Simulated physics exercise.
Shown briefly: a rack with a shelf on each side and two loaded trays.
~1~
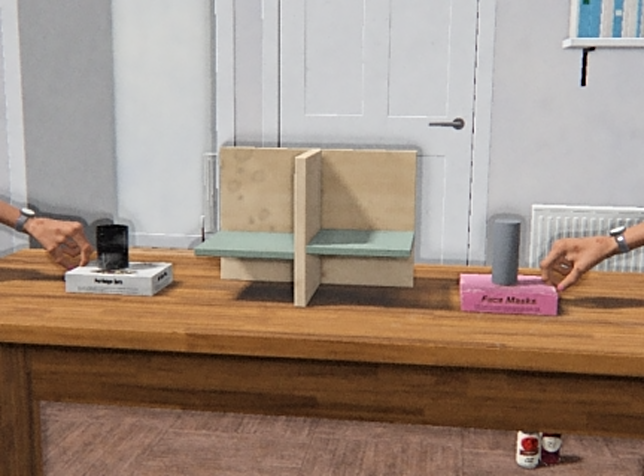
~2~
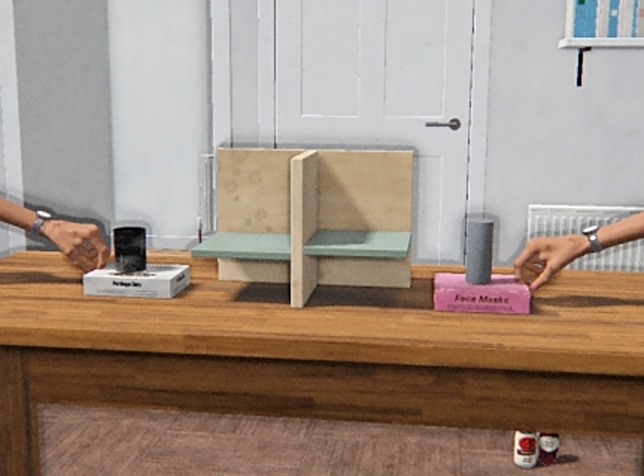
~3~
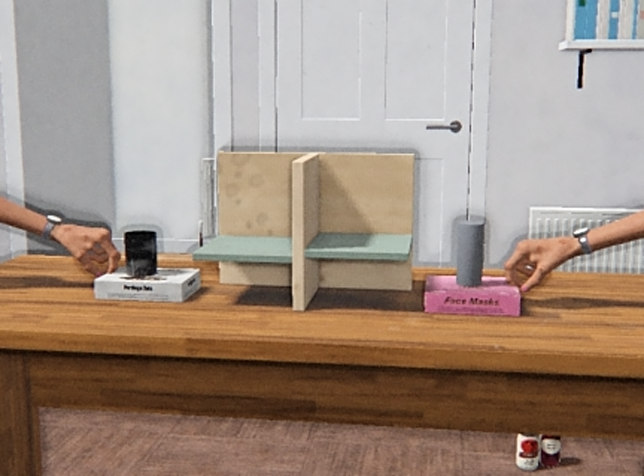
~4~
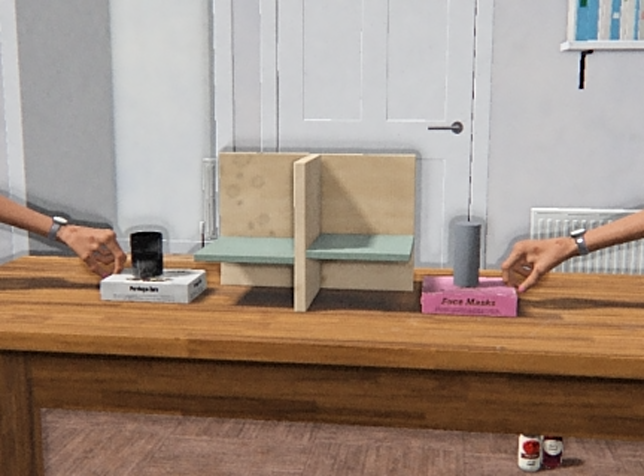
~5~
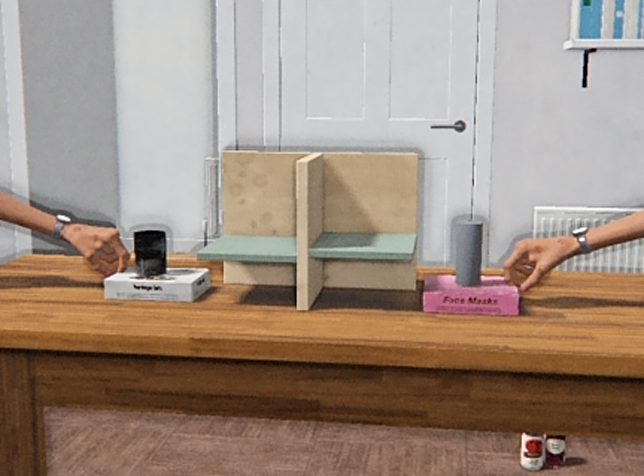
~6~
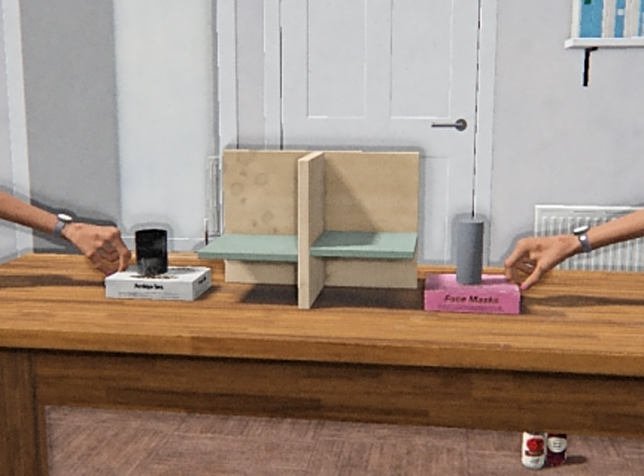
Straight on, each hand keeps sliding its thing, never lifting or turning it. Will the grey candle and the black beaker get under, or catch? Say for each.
Result: The grey candle gets blocked; the black beaker gets blocked.
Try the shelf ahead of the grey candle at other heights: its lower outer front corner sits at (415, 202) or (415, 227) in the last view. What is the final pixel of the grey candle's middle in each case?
It settles at (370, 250) in the first case and at (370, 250) in the second.
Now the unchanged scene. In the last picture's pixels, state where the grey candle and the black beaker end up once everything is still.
(445, 279) and (162, 276), approximately.
Then, 1.20 s later than the last frame, grey candle tilted by 37° near (433, 249); black beaker pushed back on its carrier near (195, 254).
Then, 1.62 s later than the last frame, grey candle on its side near (445, 278); black beaker tilted by 21° near (196, 254).
When it is over, the grey candle strikes the shelf, near (445, 279); the black beaker strikes the shelf, near (162, 276).
